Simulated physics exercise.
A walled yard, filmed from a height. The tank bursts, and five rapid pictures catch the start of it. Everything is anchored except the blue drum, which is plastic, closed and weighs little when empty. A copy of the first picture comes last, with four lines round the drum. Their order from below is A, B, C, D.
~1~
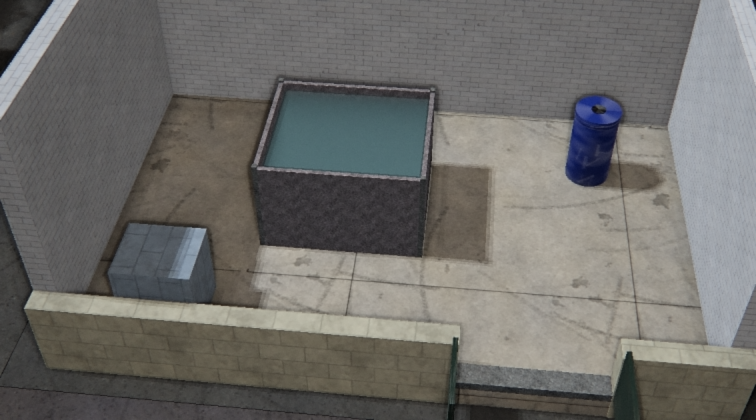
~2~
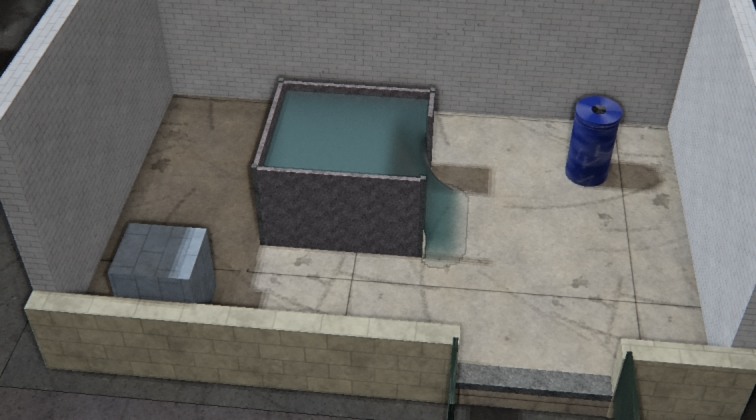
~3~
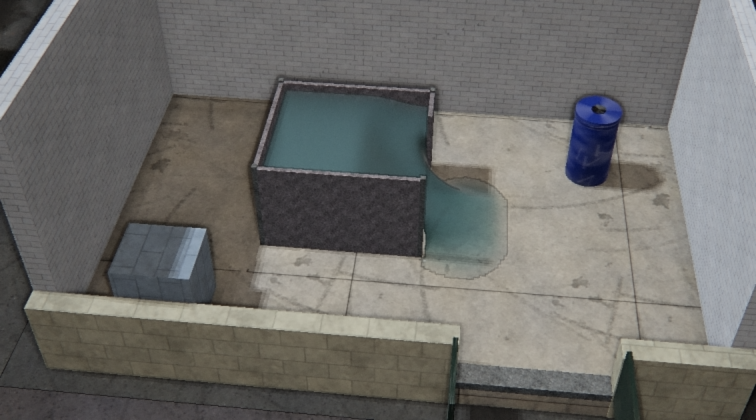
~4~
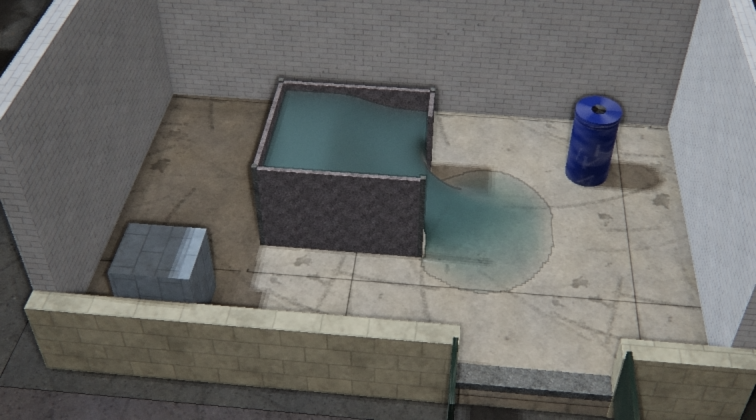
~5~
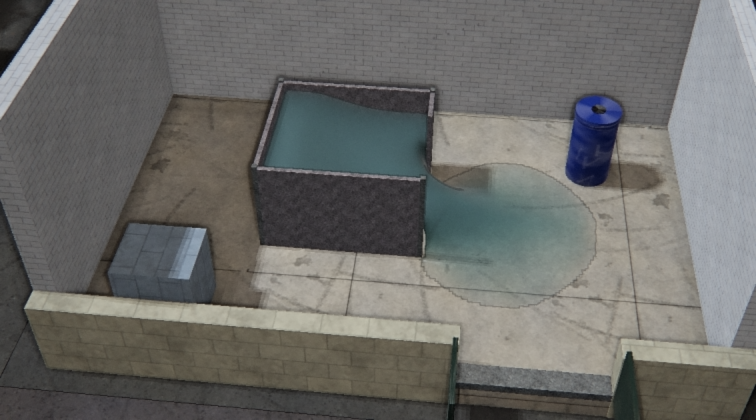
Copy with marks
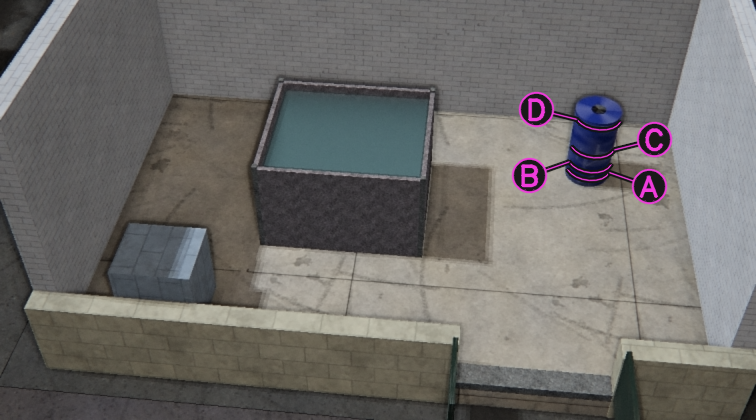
In a walled yard seen from above, a dark square tank stands full of blue-green water, with a grey block to its left and a blue drum to its right. Water pours from the tank's right side onto the pale ground, spreading into a widening rounded pool as the level inside drops toward that side.
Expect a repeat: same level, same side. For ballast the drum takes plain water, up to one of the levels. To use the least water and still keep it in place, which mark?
Choose C.
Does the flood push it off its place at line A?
Yes, that goes wrong.
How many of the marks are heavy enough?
Two.
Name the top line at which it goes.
Here it is line B.
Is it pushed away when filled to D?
No.
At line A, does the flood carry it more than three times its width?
Yes, clearly.
In magenta, A at (589, 180); B at (590, 172); C at (593, 157); D at (599, 129); from the bottom up A, B, C, D.
With A, it is pushed about 6 times its own width away.
With B, it is pushed about its own width away.
With C, it does not move.
With D, it does not move.
